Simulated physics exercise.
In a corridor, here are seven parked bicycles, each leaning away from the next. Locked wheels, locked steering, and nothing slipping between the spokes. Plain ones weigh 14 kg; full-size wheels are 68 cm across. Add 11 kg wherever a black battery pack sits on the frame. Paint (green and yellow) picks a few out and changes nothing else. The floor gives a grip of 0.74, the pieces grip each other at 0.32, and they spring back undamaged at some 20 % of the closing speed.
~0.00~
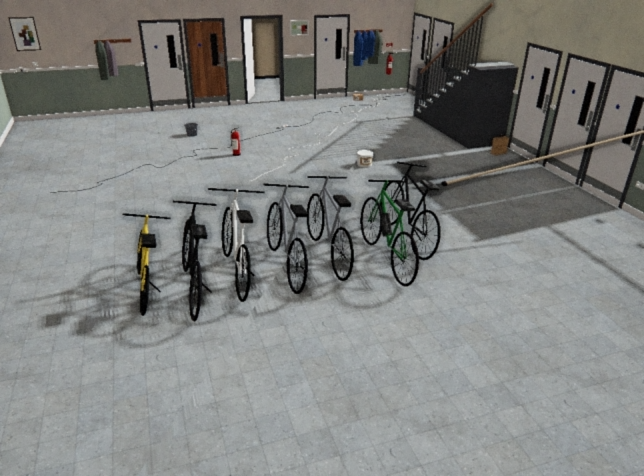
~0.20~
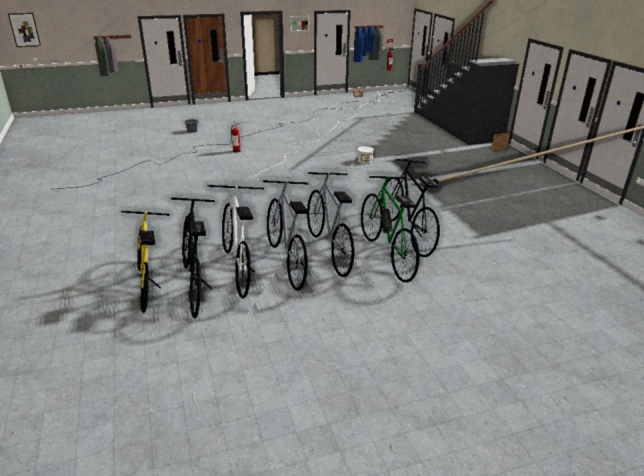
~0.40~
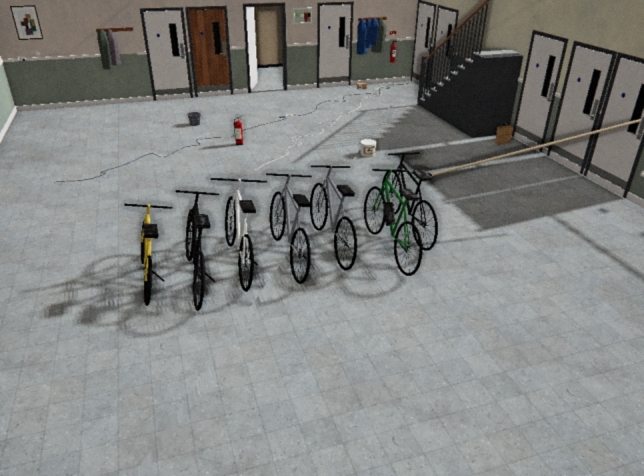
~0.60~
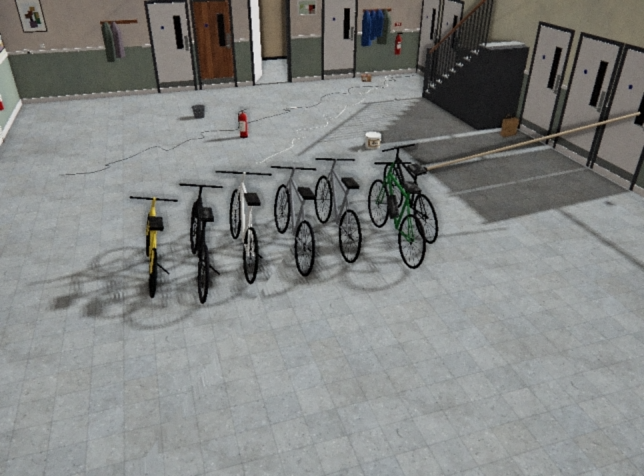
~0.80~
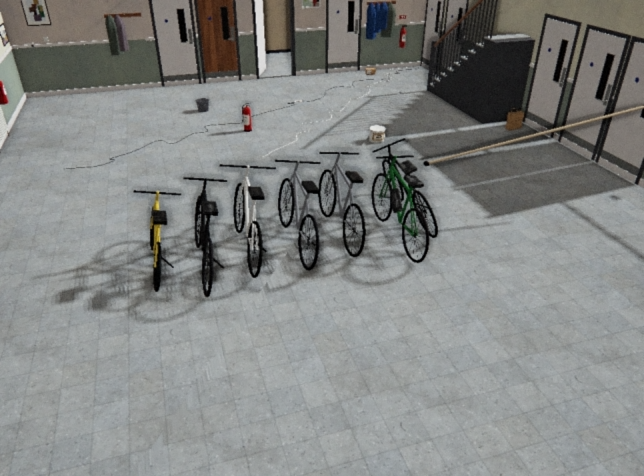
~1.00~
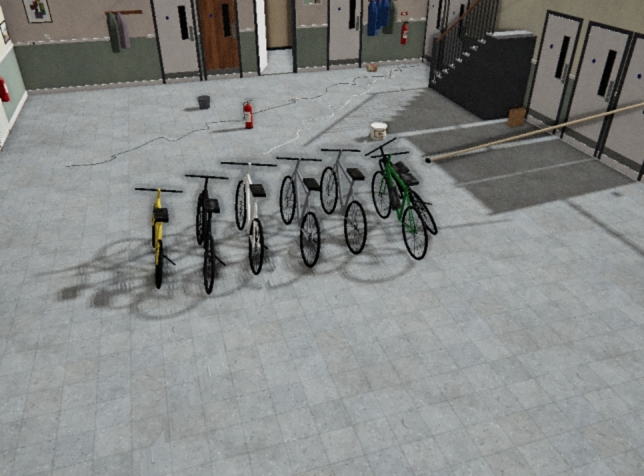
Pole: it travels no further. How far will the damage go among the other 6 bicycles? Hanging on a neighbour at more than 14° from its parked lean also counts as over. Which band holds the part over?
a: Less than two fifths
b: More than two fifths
Option a: Less than two fifths.
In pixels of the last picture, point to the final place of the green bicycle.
Look near (367, 209) in the final frame.
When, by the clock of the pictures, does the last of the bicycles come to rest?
Close to 2.0 s.
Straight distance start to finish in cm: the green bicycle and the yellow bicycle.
The green one ends around 50 cm from its start and the yellow one around 0 cm.
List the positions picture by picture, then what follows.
In the first frame (we follow the side turned to the camera; the camera pans a little), pole end (446, 185) 14 cm from the first bicycle; yellow bicycle (148, 290); green bicycle (371, 226); no other piece has moved.
In the second frame, pole end (437, 182) pushing; yellow bicycle (147, 287).
In the third frame, pole end pushing; yellow bicycle (151, 280); no other piece has moved.
In the fourth frame, pole end pushing; green bicycle (378, 209); no other piece has moved.
In the fifth frame, pole end (428, 165) stopped; green bicycle (381, 203) tipped 3°; one has shifted.
In the sixth frame, pole end (430, 162) stopped; green bicycle (379, 203) tipped 9°; yellow bicycle (161, 264); one has shifted.
Around 1.38 s, 1 of the 6 other bicycles over; green bicycle tipped 36°.
Around 1.48 s, 1 of the 6 other bicycles over; green bicycle tipped 43°.
Around 1.68 s, 1 of the 6 other bicycles over; green bicycle tipped 42°.
Finally (2.2 s), 1 of the 6 other bicycles over; green bicycle tipped 42°; yellow bicycle unmoved. That is 17 per cent. Five left standing. Seen by the last camera, middles, green bicycle near (367, 209), yellow bicycle near (158, 232).
